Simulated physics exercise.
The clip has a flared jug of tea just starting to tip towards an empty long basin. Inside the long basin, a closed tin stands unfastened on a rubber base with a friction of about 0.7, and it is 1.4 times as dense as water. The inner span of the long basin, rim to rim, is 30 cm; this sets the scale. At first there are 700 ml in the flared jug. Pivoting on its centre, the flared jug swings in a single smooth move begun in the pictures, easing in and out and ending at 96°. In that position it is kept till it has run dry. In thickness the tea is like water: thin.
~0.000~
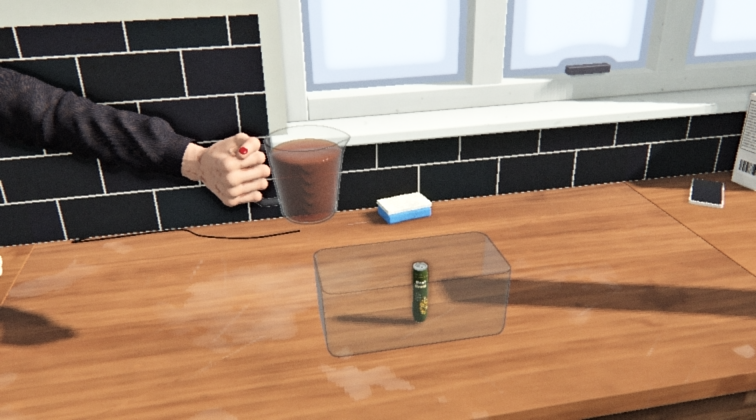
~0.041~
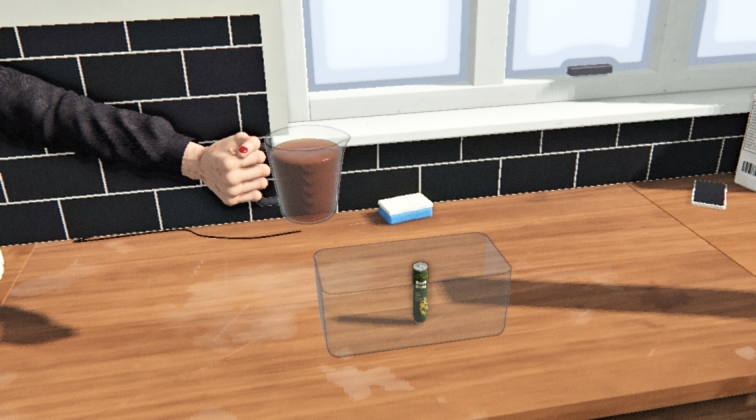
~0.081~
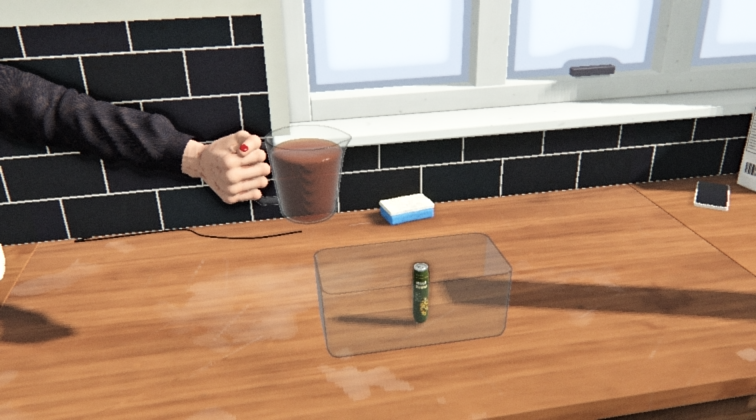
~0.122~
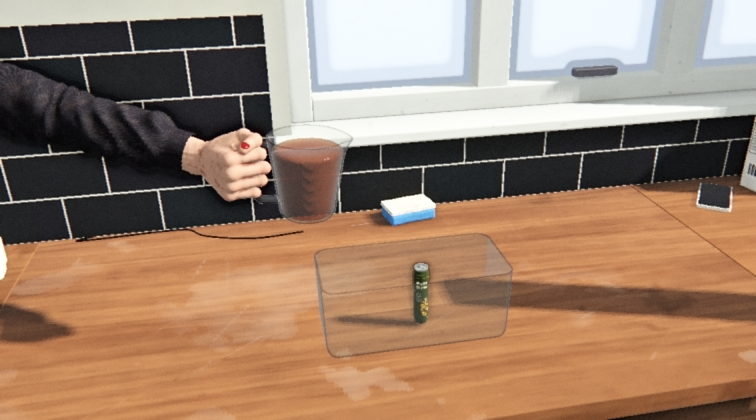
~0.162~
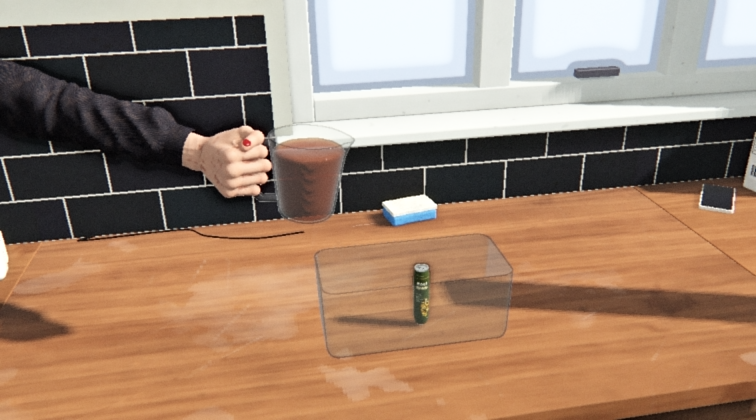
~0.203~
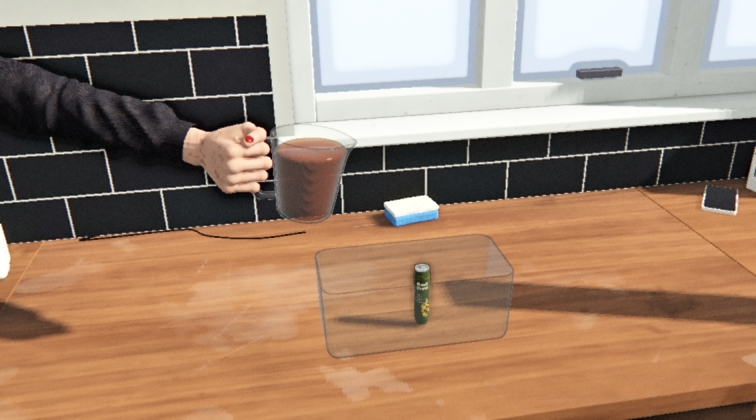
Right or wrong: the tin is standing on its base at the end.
Wrong, it is lying on its side.
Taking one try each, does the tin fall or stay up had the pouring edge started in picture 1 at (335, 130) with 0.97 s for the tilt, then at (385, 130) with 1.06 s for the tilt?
First it tips over; then it stays on its base.
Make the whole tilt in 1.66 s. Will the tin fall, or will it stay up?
The tin tips over.
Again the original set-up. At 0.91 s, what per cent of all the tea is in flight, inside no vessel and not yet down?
Around 24 percent of the liquid.
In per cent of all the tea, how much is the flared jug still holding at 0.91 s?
About 32 % is still there.
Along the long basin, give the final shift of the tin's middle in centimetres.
It finishes around 7.5 cm from where it began.
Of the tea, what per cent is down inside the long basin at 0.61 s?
The basin holds roughly 2 in a hundred parts at that moment.
By 0.61 s the tilt is 59° and 82 per cent is still to pour; the tin stands where it began.
By 0.91 s the tilt is 91° and 33 per cent is still to pour; the tin leans 7°.
By 1.22 s the tilt is 96° and 4 per cent is still to pour; the tin lies on its side.
By 1.56 s the tilt is 96° and 0 per cent is still to pour; the tin lies on its side.
At rest the tin lies on its side.
